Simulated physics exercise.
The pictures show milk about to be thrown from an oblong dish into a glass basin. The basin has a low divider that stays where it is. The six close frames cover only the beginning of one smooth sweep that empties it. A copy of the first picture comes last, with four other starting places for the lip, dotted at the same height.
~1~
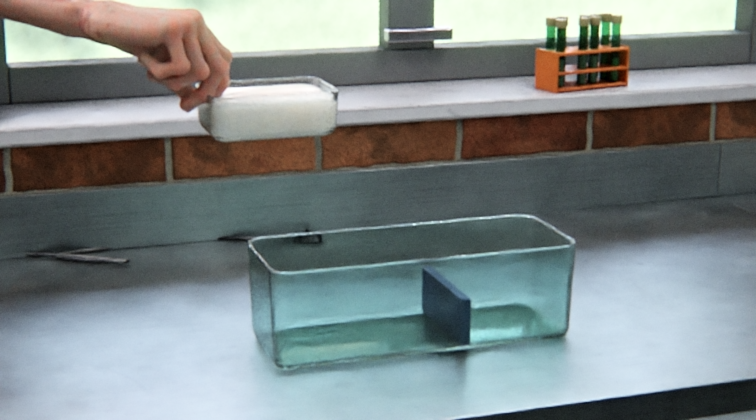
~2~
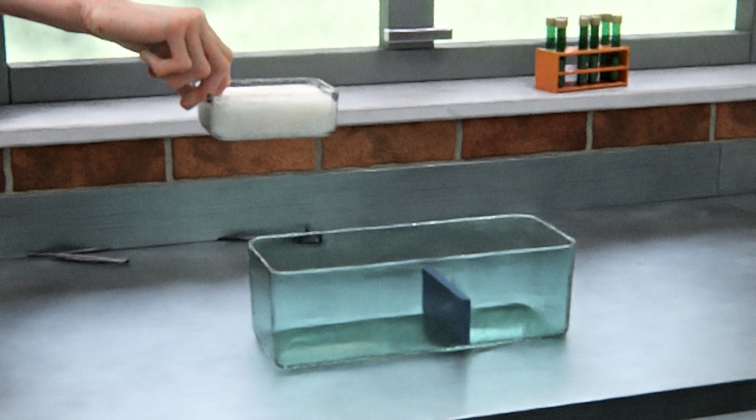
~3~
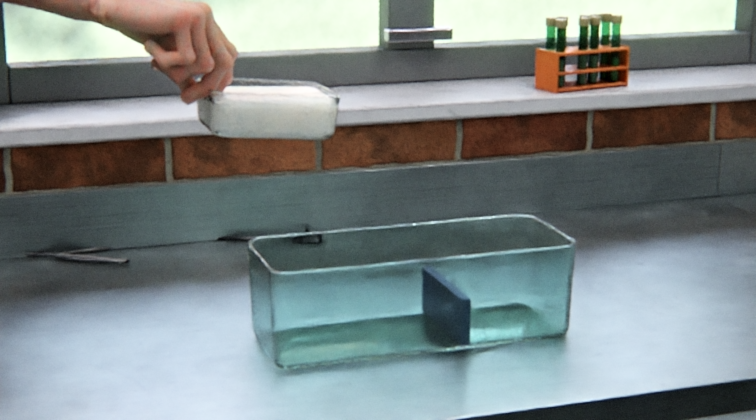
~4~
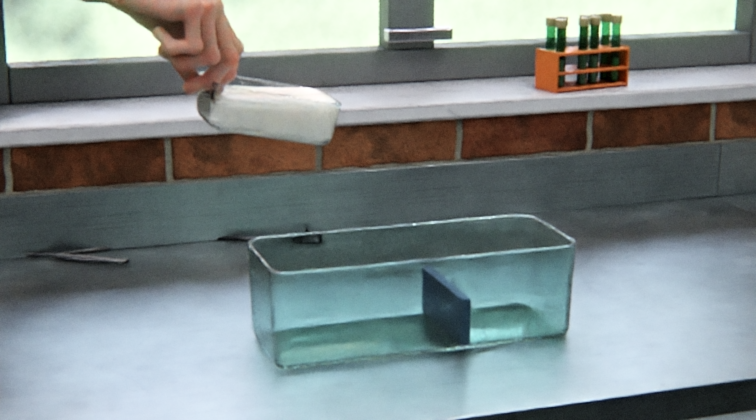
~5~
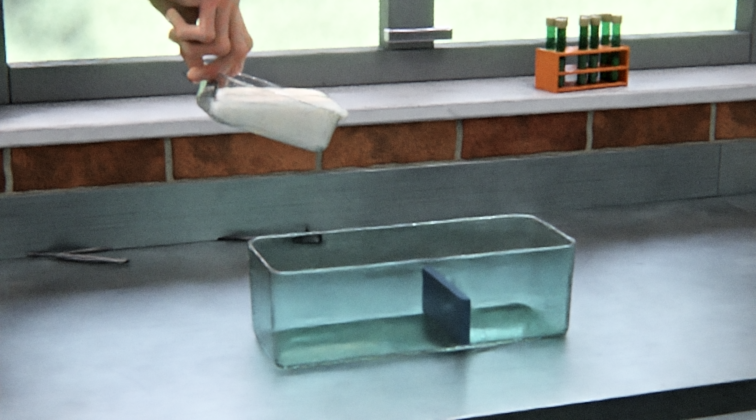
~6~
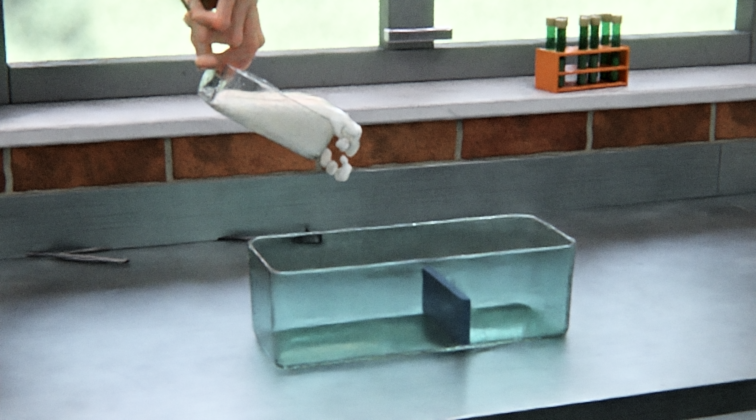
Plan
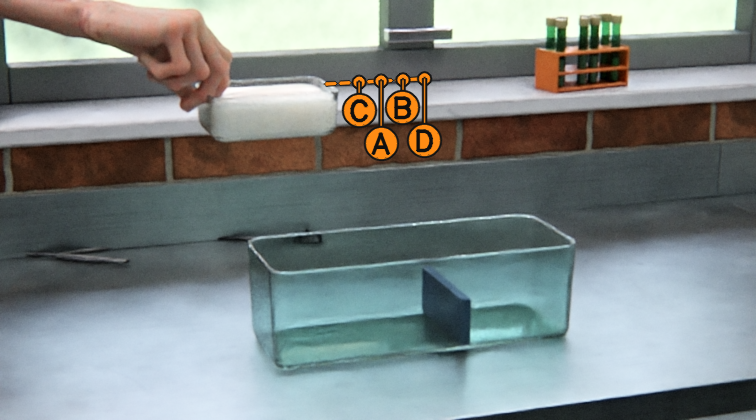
A hand holding a clear dish of milk above a glass basin, then tilting it rightward until white liquid spills over its lip.
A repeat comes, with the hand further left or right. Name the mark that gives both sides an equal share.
The best place is A.
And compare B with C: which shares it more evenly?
B it is.
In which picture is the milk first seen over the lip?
In picture 5.
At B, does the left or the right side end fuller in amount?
The right side.
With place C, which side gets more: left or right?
More ends on the left.
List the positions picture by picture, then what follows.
Upright, lip at (326, 84); basin from (274, 369) to (567, 334); top of the wall at (445, 282); nothing has left yet, in the first frame.
Upright, lip at (327, 85); nothing has left yet, in the second frame.
Tipped about 5°, lip at (328, 89); nothing has left yet, in the third frame.
Tipped about 12°, lip at (329, 96); nothing has left yet, in the fourth frame.
Tipped about 20°, lip at (330, 106); milk is over the lip, down to (334, 113), in the fifth frame.
Tipped about 30°, lip at (328, 117); milk is over the lip, down to (336, 175), in the sixth frame.
In orange, A at (381, 81); B at (402, 79); C at (359, 82); D at (424, 78).
For place A, about 54 % ends left of the wall and 42 % right of it; 4 % is lost outside.
For place B, about 28 % ends left of the wall and 68 % right of it; 4 % is lost outside.
For place C, about 93 % ends left of the wall and 2 % right of it; 5 % is lost outside.
For place D, about 19 % ends left of the wall and 76 % right of it; 5 % is lost outside.
